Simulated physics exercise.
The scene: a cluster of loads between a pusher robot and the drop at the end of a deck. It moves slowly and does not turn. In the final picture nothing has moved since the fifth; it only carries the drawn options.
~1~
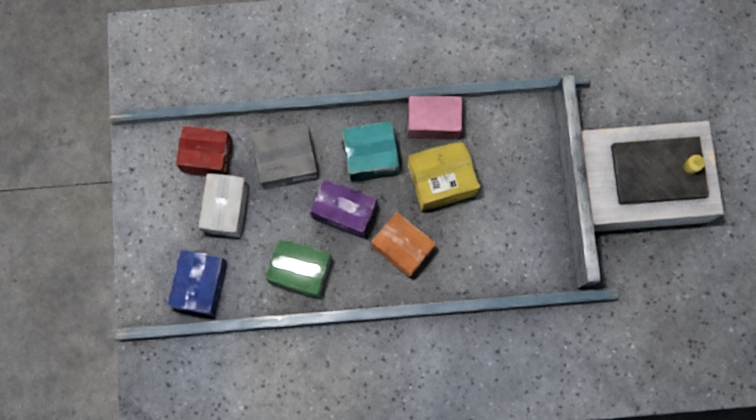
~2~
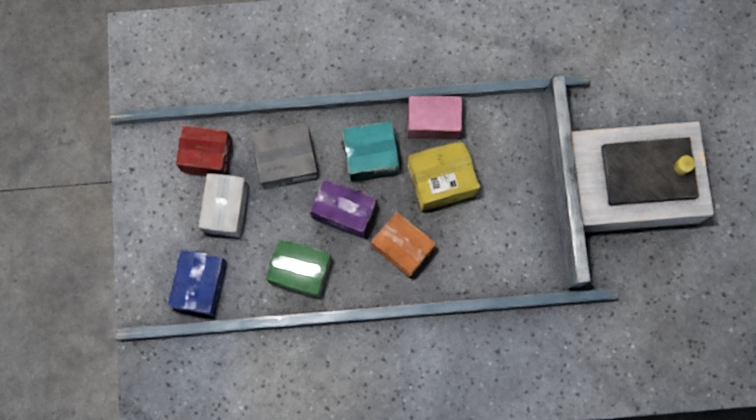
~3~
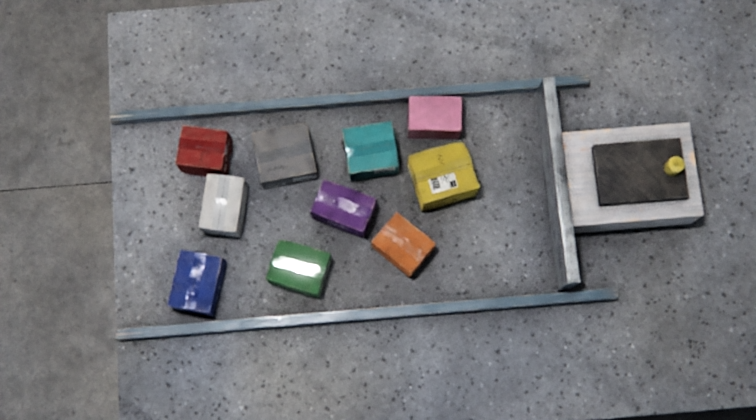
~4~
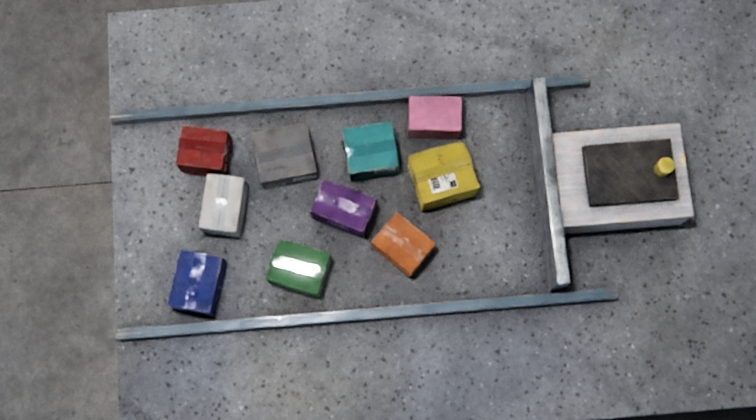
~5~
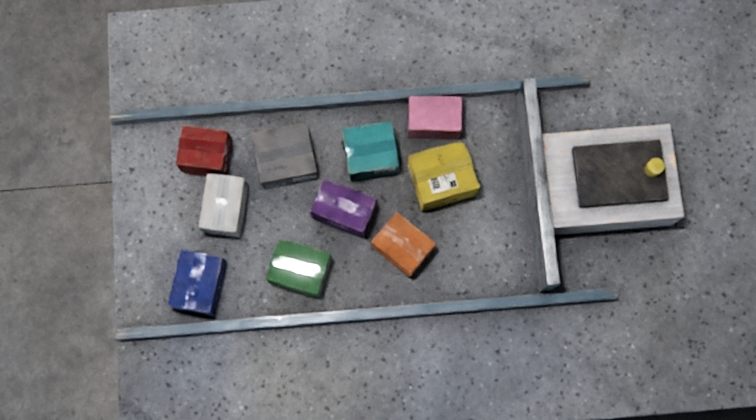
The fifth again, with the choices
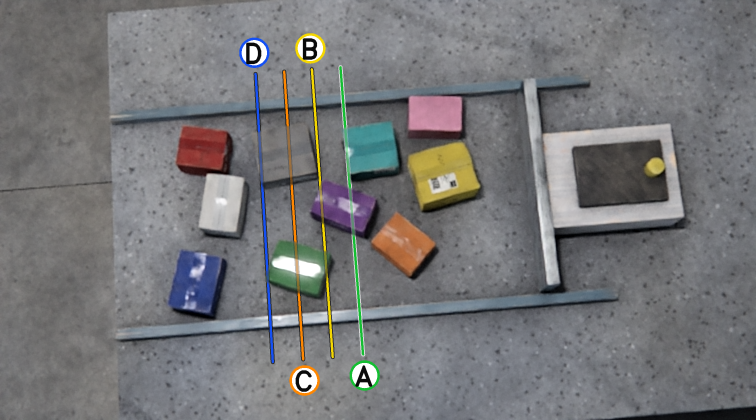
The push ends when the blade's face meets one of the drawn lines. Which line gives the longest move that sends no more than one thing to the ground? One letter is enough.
At D, and not beyond.
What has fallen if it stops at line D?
The red box.
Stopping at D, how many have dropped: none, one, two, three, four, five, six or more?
In all, one.
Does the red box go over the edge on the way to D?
By then, yes.
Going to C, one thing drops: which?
The red box.
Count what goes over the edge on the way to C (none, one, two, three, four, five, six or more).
In all, one.
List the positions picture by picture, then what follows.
The first picture shows green box (300, 269); turquoise parcel (371, 152); orange box (404, 245).
The second picture shows robot (643, 171); yellow parcel (443, 177).
The third picture shows robot (634, 172); grey parcel (285, 156).
The fourth picture shows robot (623, 173); pink crate (434, 118).
The fifth picture shows robot (613, 174); white box (224, 206); green box (300, 269); turquoise parcel (371, 152).
On the marked copy, A at (351, 206); B at (322, 209); C at (293, 211); D at (264, 213).
Taking D. A third of the way, robot (514, 182); pink crate (400, 121); turquoise parcel (348, 150).
Two thirds of the way, robot (414, 190); red box (147, 150); grey parcel (199, 154).
When it is over, robot (337, 196); red box over the edge; grey parcel (125, 148); one fallen.
As for the rest, A is within the limit but short; B is within the limit but short; C is within the limit but short.
